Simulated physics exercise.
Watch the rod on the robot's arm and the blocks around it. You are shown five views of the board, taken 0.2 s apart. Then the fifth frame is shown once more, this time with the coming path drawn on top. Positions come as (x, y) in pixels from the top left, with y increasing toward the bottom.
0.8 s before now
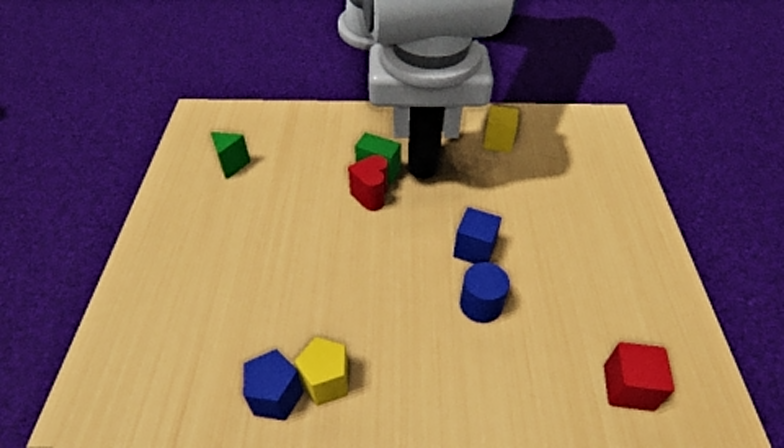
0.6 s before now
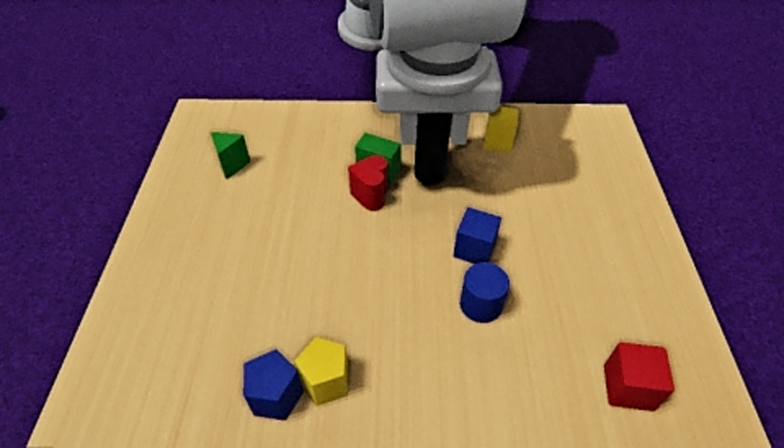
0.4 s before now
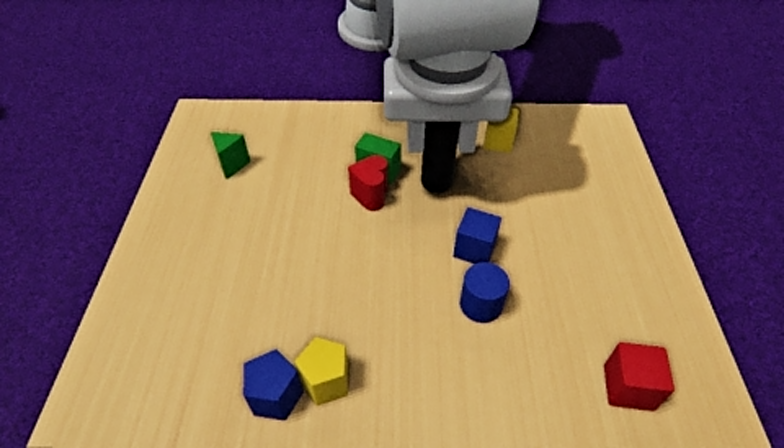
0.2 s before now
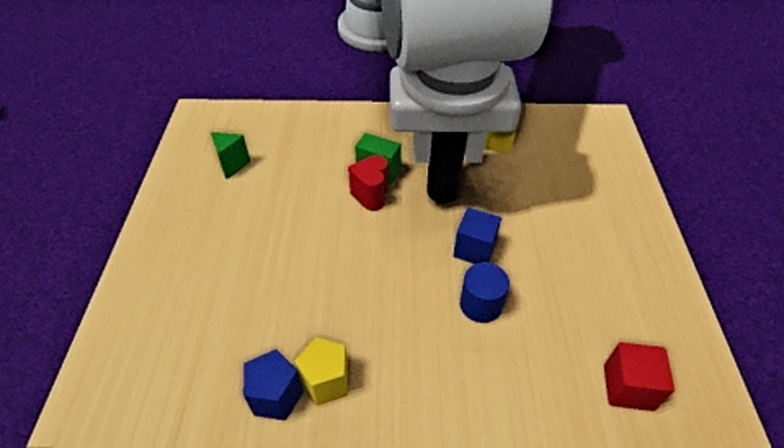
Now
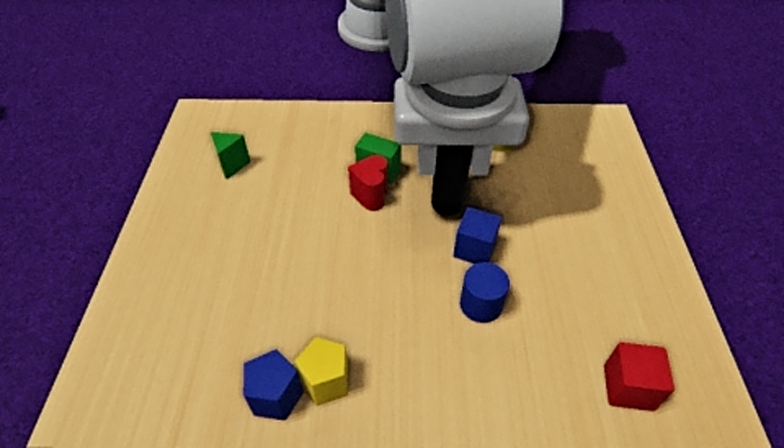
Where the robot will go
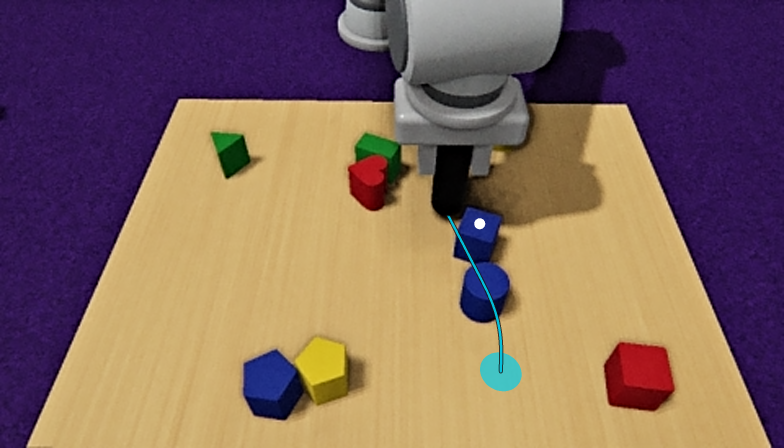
Robot arm with a black rod moving slowly forward and slightly right over a wooden table, nearing a blue cube among still coloured blocks.
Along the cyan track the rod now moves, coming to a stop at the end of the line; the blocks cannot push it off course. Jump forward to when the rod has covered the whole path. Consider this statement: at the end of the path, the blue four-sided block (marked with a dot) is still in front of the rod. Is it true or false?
That statement is not accurate.
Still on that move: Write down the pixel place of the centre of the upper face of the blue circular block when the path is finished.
It will likely be found at (485, 386).
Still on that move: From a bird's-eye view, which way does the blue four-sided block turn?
It is turned anticlockwise.
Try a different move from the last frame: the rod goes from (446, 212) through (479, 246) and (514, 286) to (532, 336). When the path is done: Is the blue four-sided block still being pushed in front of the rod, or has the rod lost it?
I'd say the blue four-sided block is still out in front of the rod at the end.
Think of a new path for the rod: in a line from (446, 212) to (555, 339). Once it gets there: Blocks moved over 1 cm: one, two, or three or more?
It displaces two.
Path on the board, from (446, 212) through (482, 281) to (501, 371); the dot is on the blue four-sided block.
On the path given first. One third of the way, rod at (472, 251); blue four-sided block at (508, 260), turned 15° anticlockwise; blue circular block at (490, 294).
Two thirds of the way, rod at (496, 302); blue four-sided block at (545, 294), turned 75° anticlockwise; blue circular block at (496, 321).
At the end, rod at (503, 366); red heart block in place; blue four-sided block at (549, 301), turned 110° anticlockwise; blue circular block at (485, 386).
